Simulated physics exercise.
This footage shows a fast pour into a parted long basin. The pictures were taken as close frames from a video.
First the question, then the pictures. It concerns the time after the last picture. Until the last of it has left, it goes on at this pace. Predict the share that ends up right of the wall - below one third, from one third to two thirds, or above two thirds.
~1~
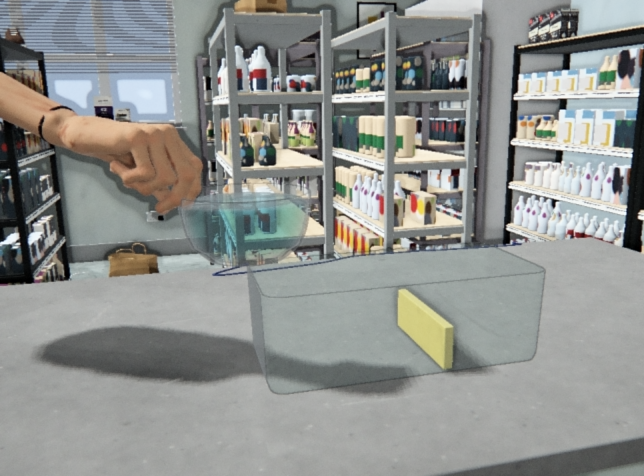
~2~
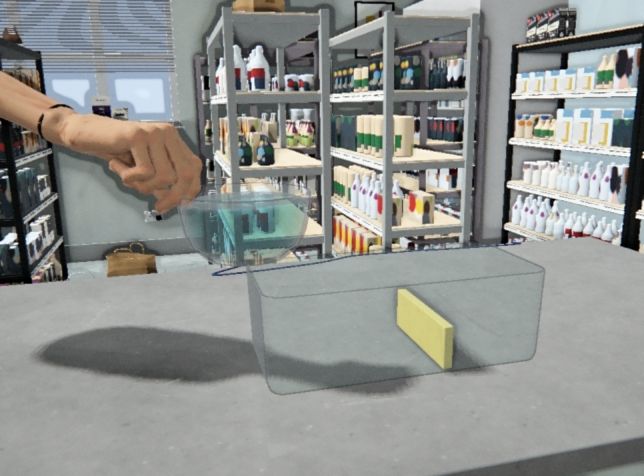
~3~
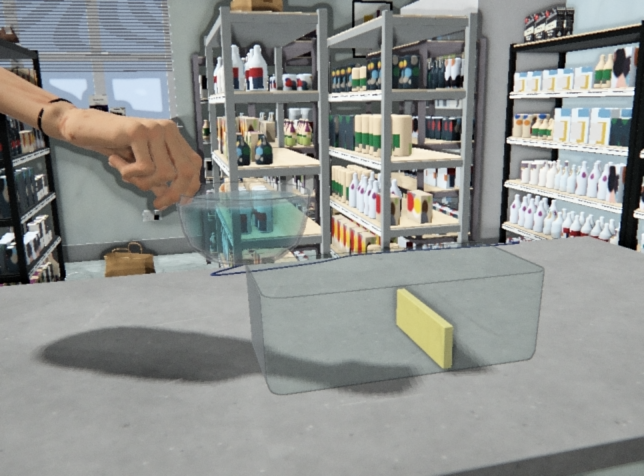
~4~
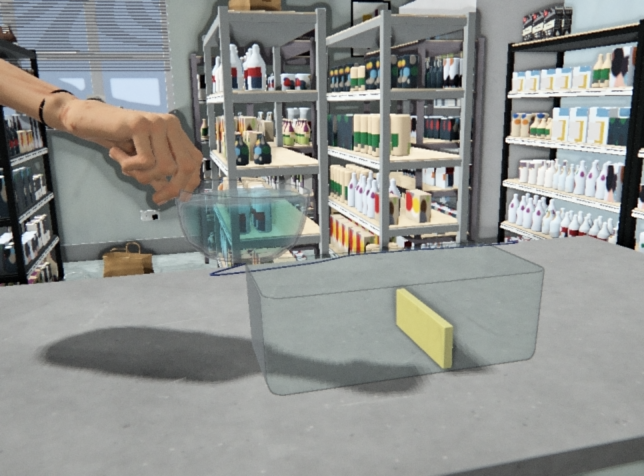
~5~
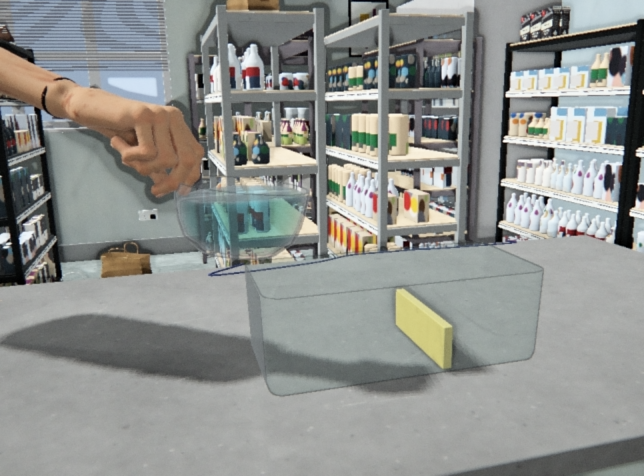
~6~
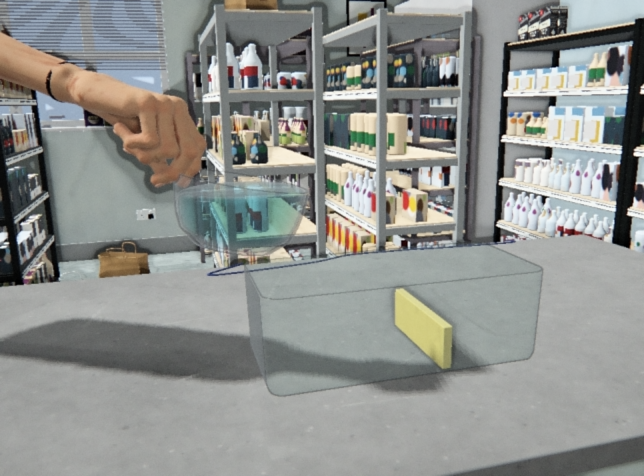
The share is below one third.
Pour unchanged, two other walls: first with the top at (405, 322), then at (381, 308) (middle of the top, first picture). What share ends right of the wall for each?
The first placement leaves close to 30 per cent, the second close to 70 per cent.
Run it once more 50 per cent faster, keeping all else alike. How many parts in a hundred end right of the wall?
Close to 5 per cent.
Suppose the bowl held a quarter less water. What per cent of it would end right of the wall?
I'd reckon close to 5 %.
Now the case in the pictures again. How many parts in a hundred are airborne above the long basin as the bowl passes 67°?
Share in flight: Approx. 35 %.
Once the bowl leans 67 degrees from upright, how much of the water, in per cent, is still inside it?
50 in a hundred.
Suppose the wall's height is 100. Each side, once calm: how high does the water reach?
Left of the wall 50 %, right of the wall 0 %.
A moment on, the bowl is tipped part way and 48 per cent is still to pour, 18 is left of the wall and 0 right of it.
Next, the bowl is tipped right over and 3 per cent is still to pour, 86 is left of the wall and 2 right of it.
Then the bowl is tipped right over and 0 per cent is still to pour, 97 is left of the wall and 2 right of it.
Later the bowl is tipped right over and 0 per cent is still to pour, 97 is left of the wall and 3 right of it.
In the end 97 per cent lies left of the wall, 3 right of it and 1 outside.
